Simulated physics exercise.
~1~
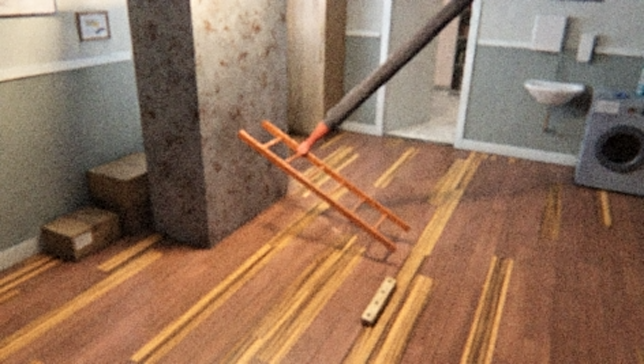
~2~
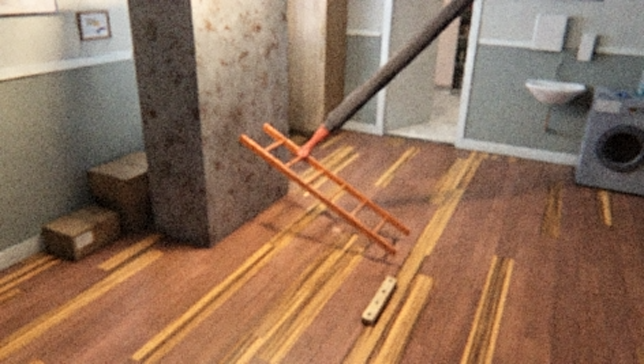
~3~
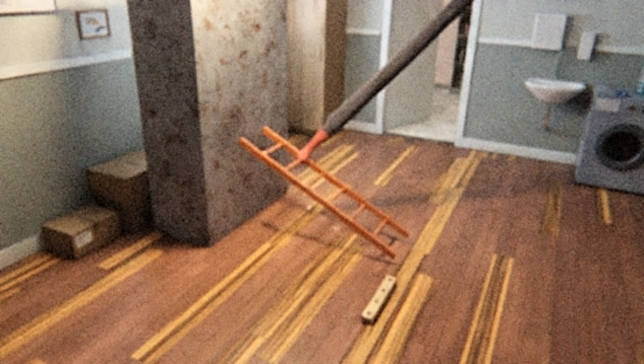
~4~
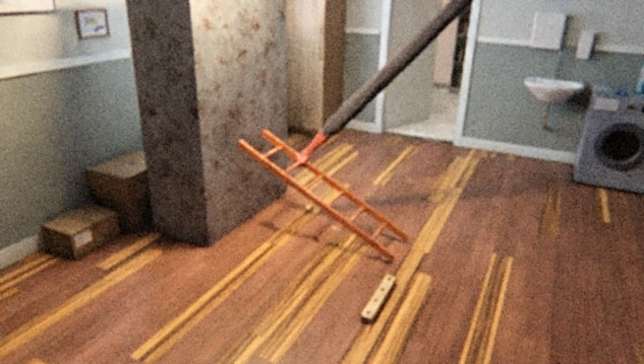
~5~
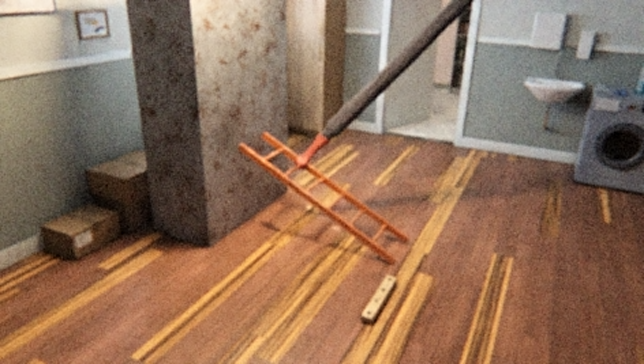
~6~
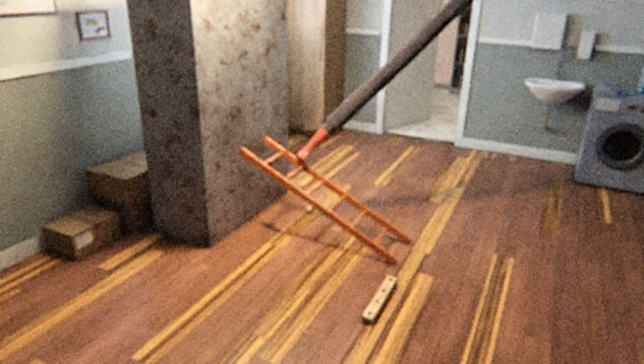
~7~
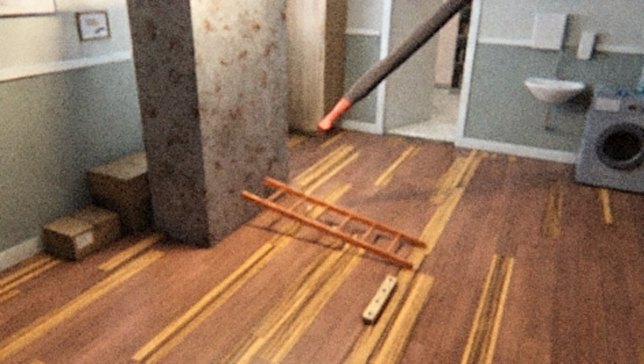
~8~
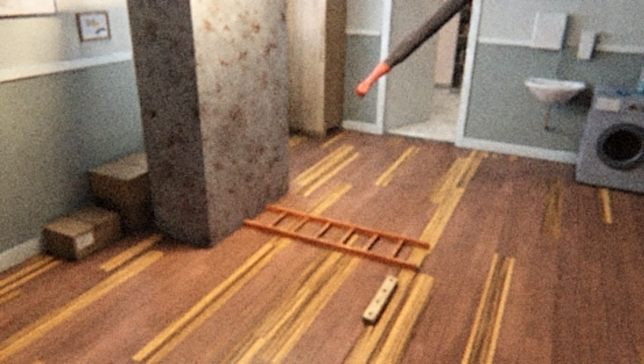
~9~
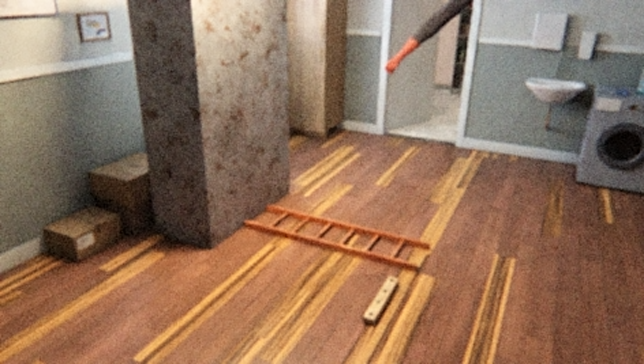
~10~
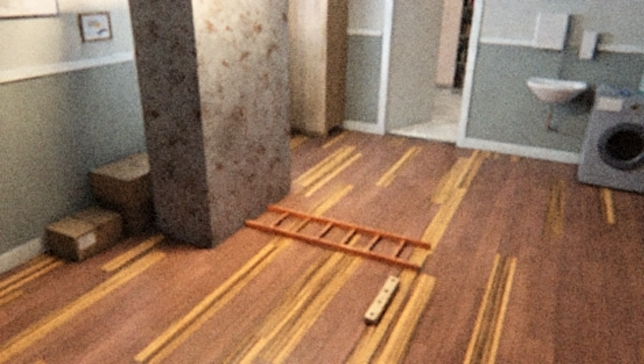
An orange ladder-like gate stands tilted on a wooden floor beside a mottled pillar, steadied by a long dark arm with a reddish hand. The hand lets go and withdraws toward the upper right, and the gate slips down and ends lying flat near a small batten.
